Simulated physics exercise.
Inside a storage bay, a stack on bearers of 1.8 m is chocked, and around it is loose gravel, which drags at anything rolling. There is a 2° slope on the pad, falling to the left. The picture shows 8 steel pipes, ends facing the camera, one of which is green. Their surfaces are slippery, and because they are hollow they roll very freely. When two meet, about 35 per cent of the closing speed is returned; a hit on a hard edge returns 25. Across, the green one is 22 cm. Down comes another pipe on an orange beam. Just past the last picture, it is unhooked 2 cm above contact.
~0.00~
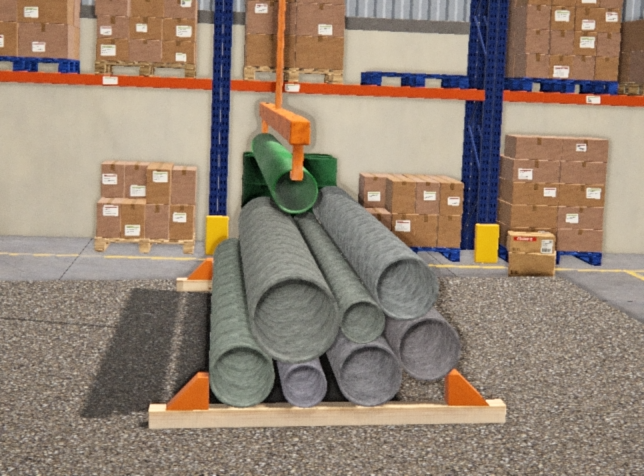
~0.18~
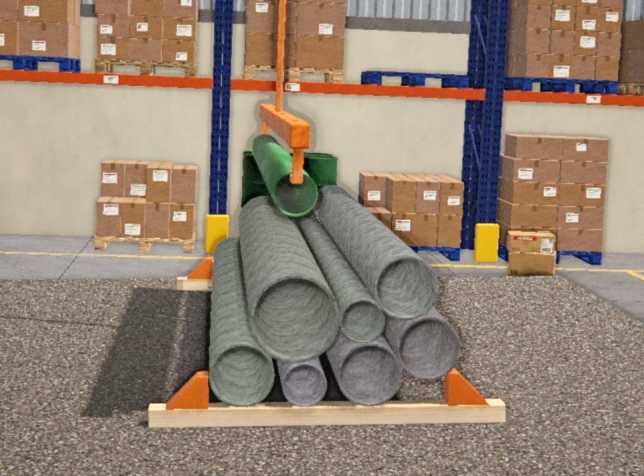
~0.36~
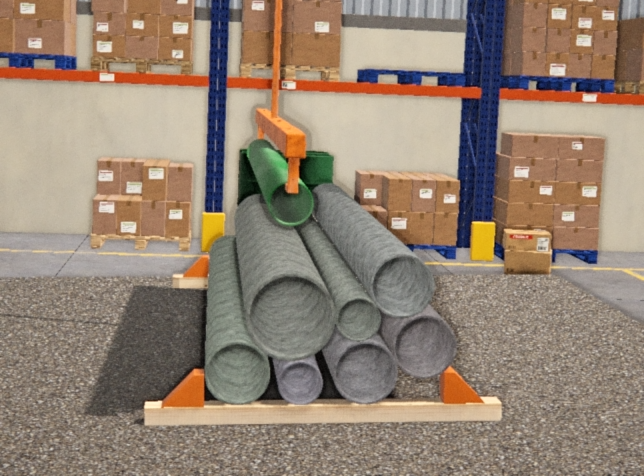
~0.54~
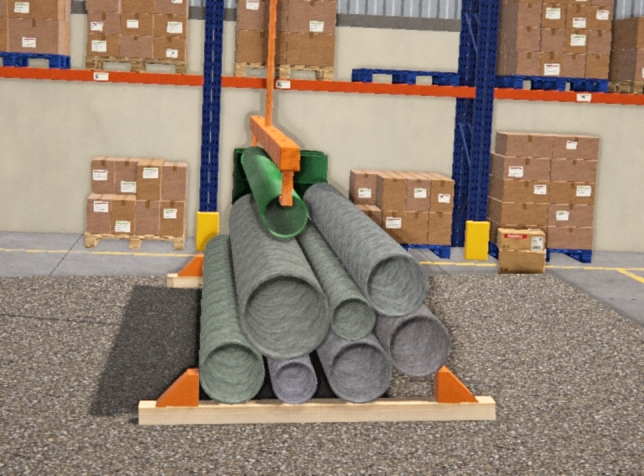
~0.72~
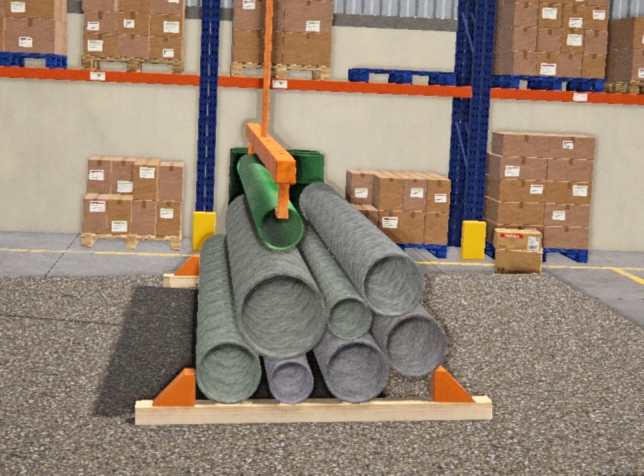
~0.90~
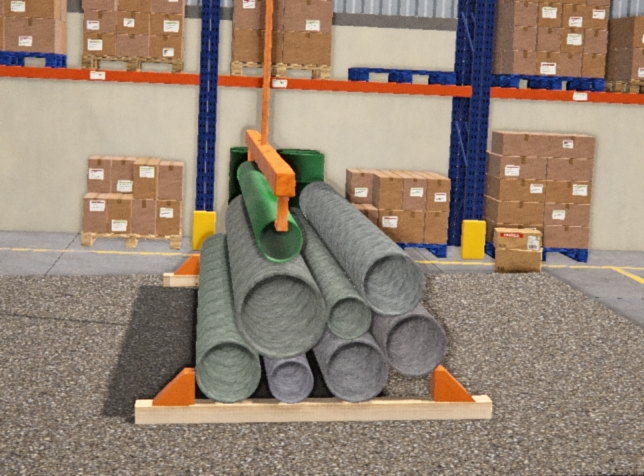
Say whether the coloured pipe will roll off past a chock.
As for green, it gets away.
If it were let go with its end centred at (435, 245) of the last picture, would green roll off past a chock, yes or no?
Released there, green: It happens.
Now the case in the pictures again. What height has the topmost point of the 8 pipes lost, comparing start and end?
Roughly 40 cm.
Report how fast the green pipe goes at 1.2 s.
Close to 0.1 m/s then.
By 1.2 s, green is up on others, 40 cm inside the left chock, rolling left; 0 of 8 are outside the chocks.
By 1.4 s, green as before; 0 of 8 are outside the chocks.
By 1.8 s, green is up on others, 15 cm inside the left chock, rolling left; 0 of 8 are outside the chocks.
By 2.1 s, green is beyond the left chock, rolling left; 1 of 8 is outside the chocks.
Finally (3.3 s), green is beyond the left chock; 1 of 8 is outside the chocks.
